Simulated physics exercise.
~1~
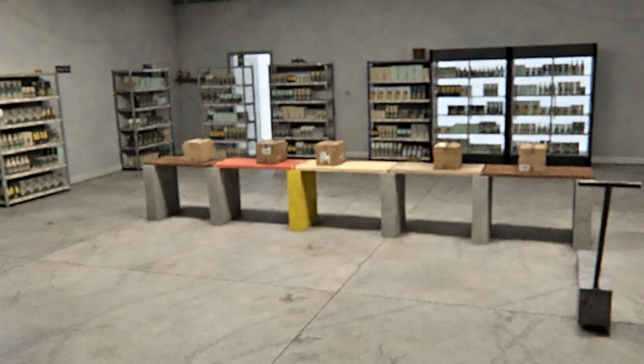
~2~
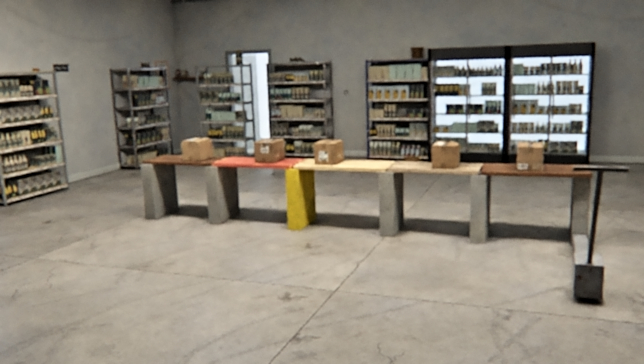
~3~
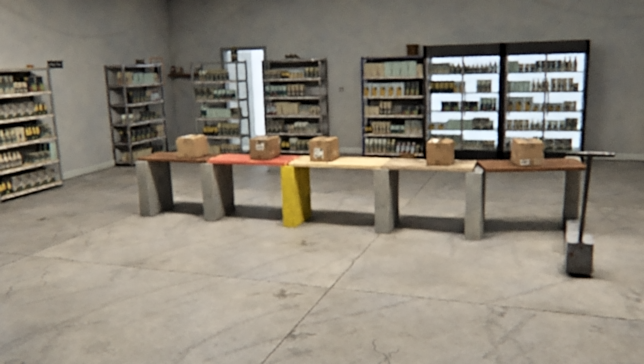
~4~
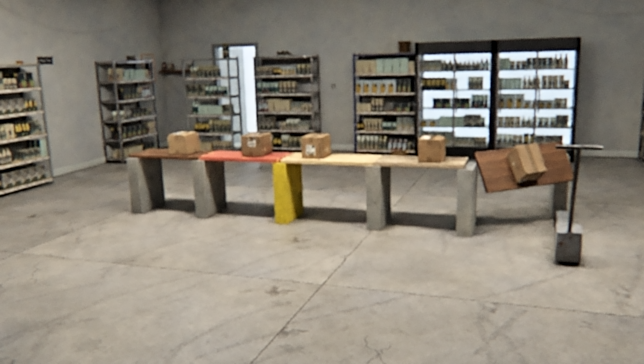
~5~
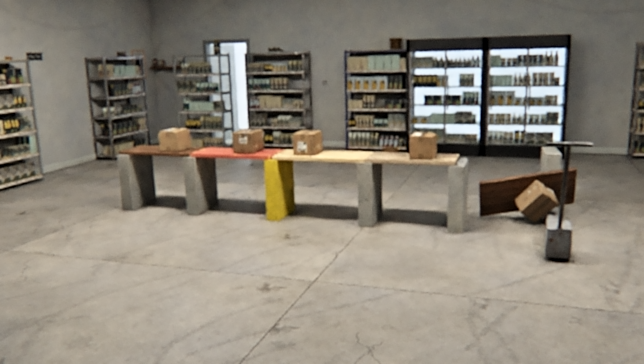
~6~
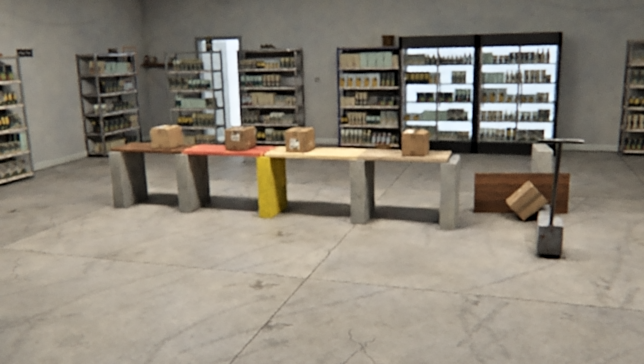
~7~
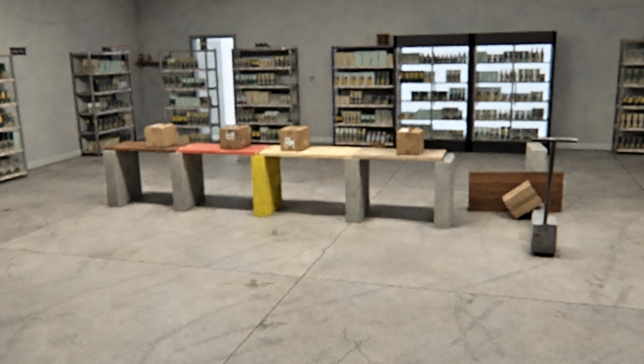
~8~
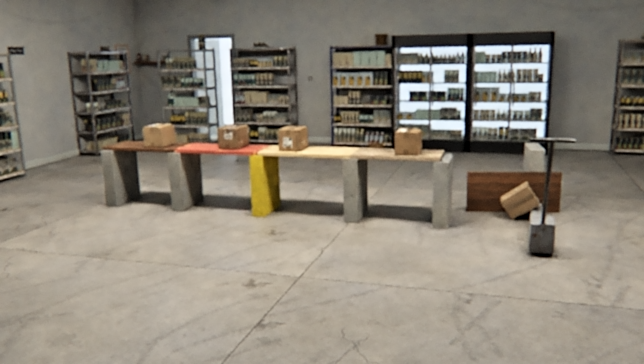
Makeshift rack of boards on upright blocks losing its right-end board and carton as a jack pushes in, the rest standing.
